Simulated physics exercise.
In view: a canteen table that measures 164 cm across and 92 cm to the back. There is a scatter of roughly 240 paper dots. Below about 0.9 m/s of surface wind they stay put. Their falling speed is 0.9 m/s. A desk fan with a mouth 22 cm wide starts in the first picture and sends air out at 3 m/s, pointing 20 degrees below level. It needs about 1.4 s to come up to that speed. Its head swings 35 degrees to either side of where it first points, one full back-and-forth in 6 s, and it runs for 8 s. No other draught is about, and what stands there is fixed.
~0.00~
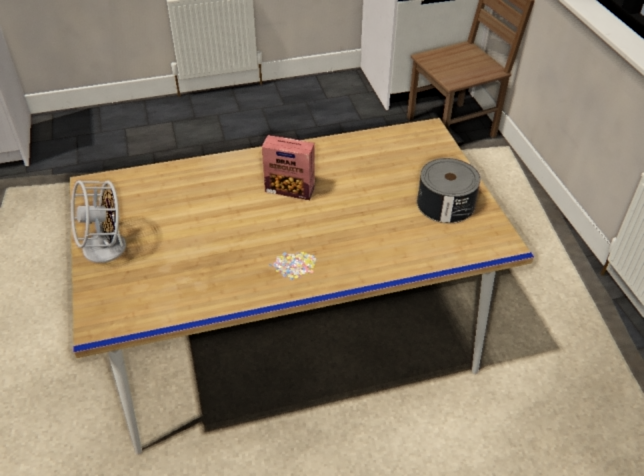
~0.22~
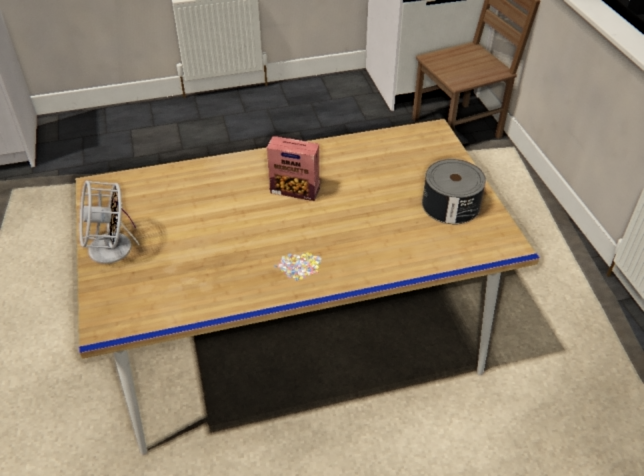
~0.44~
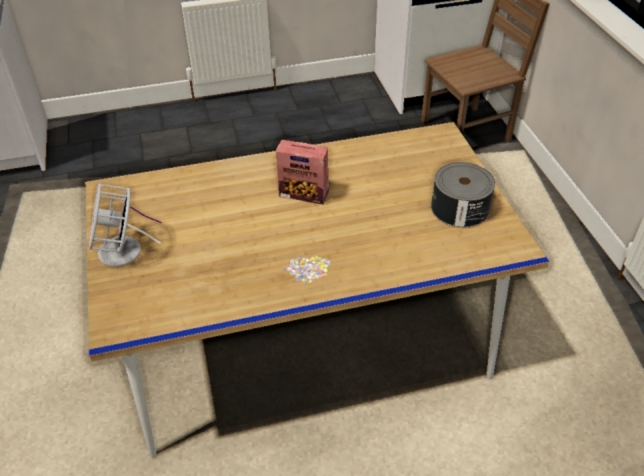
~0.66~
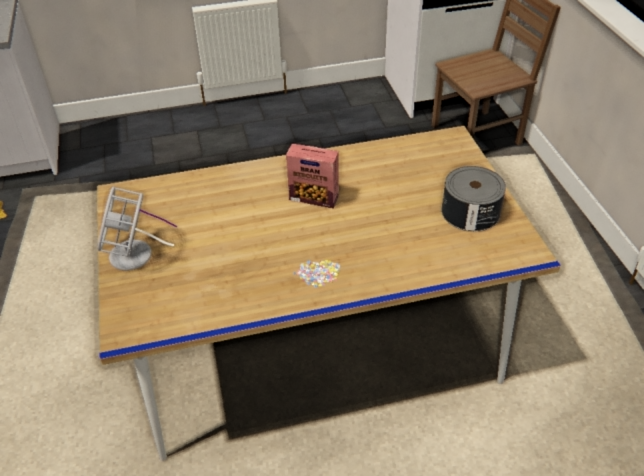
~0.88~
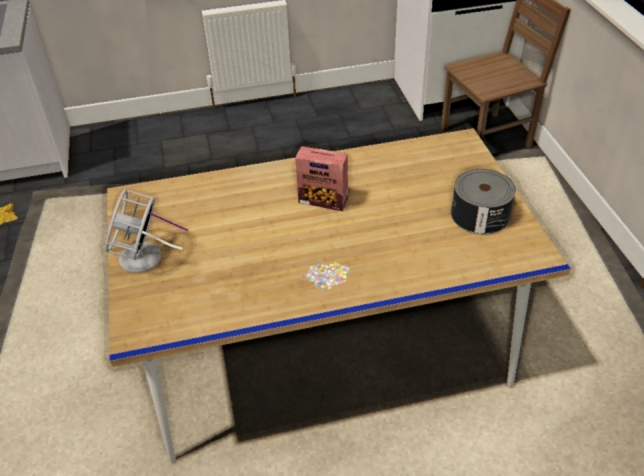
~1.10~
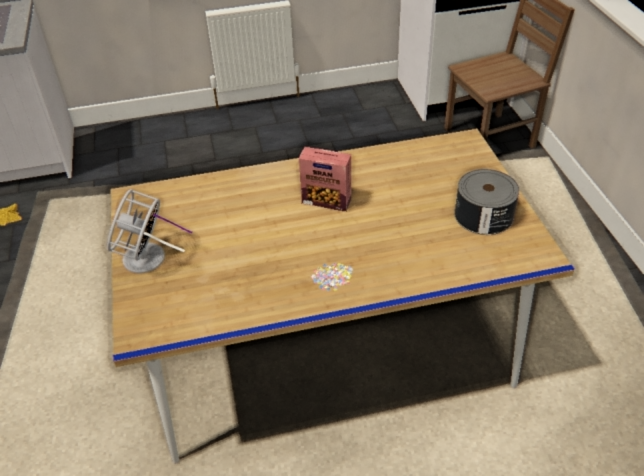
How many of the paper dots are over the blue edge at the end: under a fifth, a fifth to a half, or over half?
Of the paper dots, more than half end over the blue edge.
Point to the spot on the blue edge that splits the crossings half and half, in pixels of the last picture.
Near (428, 299).
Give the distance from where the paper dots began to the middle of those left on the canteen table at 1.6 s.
About 50 cm.
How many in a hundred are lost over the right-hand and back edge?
About 0 % right-hand, 0 % back.
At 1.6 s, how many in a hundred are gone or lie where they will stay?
About 3 %.
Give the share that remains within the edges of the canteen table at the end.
Near 0 %.
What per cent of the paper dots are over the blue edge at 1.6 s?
Some 80 per cent.
After 1.6 s, 20 % are still on the top, 79 % are over the blue edge; the middle of those left on the top is near (469, 280).
After 2.6 s, 0 % are still on the top, 100 % are over the blue edge.
After 4.4 s, 0 % are still on the top, 100 % are over the blue edge.
After 8.0 s, at the end, 100 % are over the blue edge.
